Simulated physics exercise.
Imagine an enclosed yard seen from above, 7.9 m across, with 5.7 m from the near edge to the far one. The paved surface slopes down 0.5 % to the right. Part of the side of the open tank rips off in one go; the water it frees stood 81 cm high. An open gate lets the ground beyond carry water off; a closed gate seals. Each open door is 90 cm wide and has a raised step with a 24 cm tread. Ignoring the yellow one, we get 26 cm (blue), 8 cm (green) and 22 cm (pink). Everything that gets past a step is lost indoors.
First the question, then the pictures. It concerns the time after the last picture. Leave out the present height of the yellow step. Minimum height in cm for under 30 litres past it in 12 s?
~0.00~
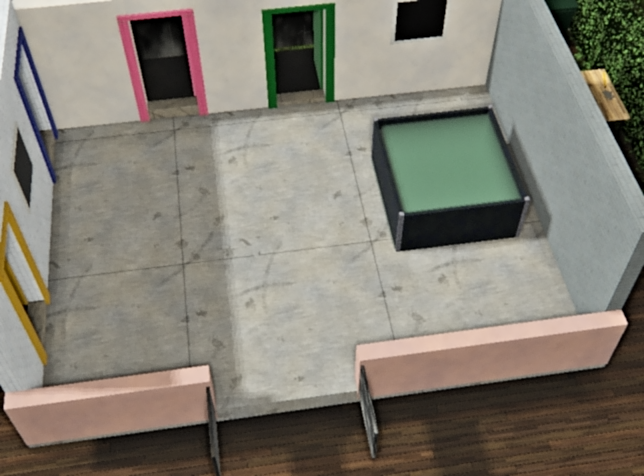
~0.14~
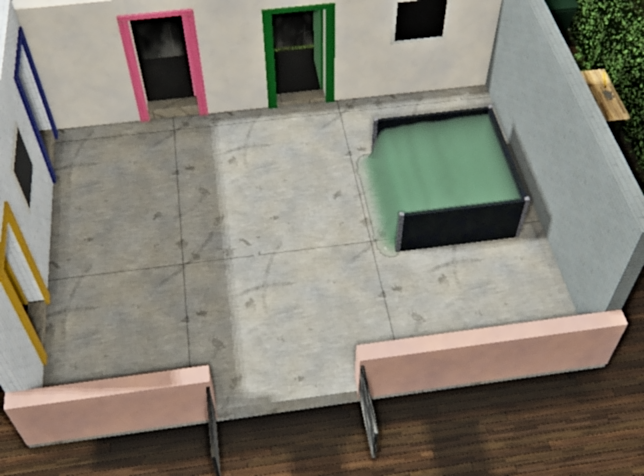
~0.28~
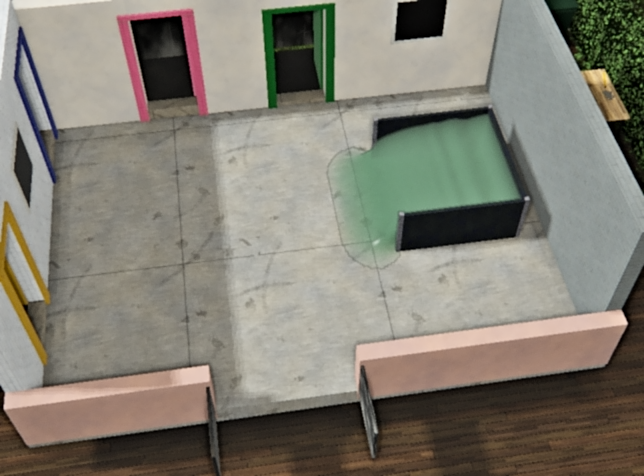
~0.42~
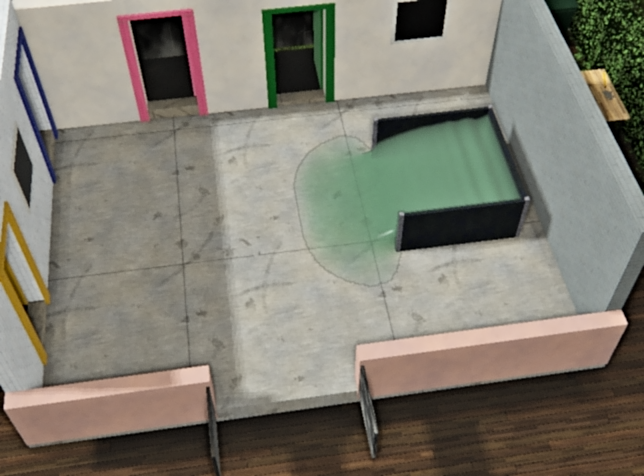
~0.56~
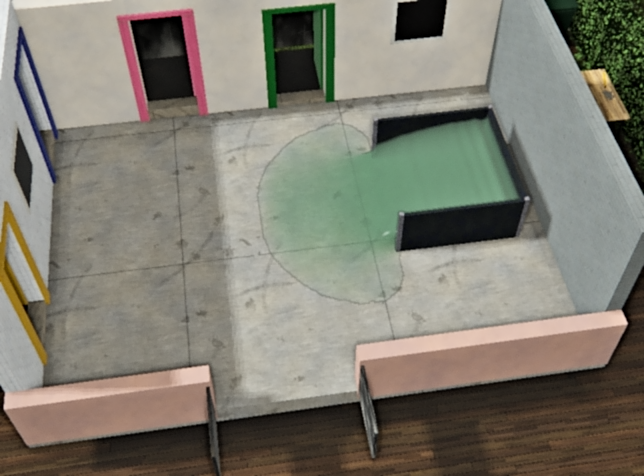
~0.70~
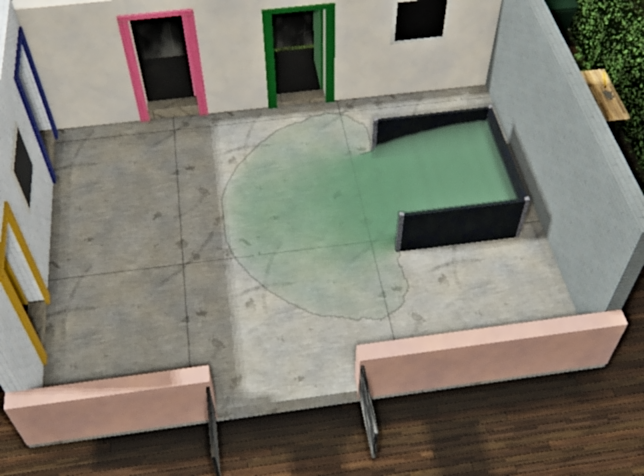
Approx. 17 cm.
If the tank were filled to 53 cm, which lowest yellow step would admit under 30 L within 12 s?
Minimum height: Approx. 9.0 cm.
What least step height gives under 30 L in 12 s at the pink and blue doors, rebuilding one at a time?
Roughly 9.5 cm for the pink door and roughly 26 cm for the blue door.
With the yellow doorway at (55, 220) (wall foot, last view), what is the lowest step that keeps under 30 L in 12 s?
About 21 cm.
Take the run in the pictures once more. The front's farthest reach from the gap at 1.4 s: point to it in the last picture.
Near pixel (52, 227).
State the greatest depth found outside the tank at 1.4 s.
30 cm.
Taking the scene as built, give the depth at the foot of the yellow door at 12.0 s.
3.5 cm.
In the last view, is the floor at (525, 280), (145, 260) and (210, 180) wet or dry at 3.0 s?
In that order: Still dry, wet, wet.
After 1.4 s water covers 55 % of the floor, deepest (30 cm) near (389, 231); it has not reached the yellow door.
After 3.0 s water covers 70 % of the floor, deepest (39 cm) near (57, 133); 23 cm at the yellow door, 26 litres in over its 14 cm step.
After 12.0 s water covers 100 % of the floor, deepest (18 cm) near (501, 144); 4 cm at the yellow door, 56 litres in over its 14 cm step.
At the yellow door as built, the water arrived by 1.8 s and peaked near 24 cm at 2.6 s.
With a step of 14.5 cm, 50 litres would have come in within the 12 s; with 19.5 cm, 12 litres. So under 30 litres takes about 17 cm.
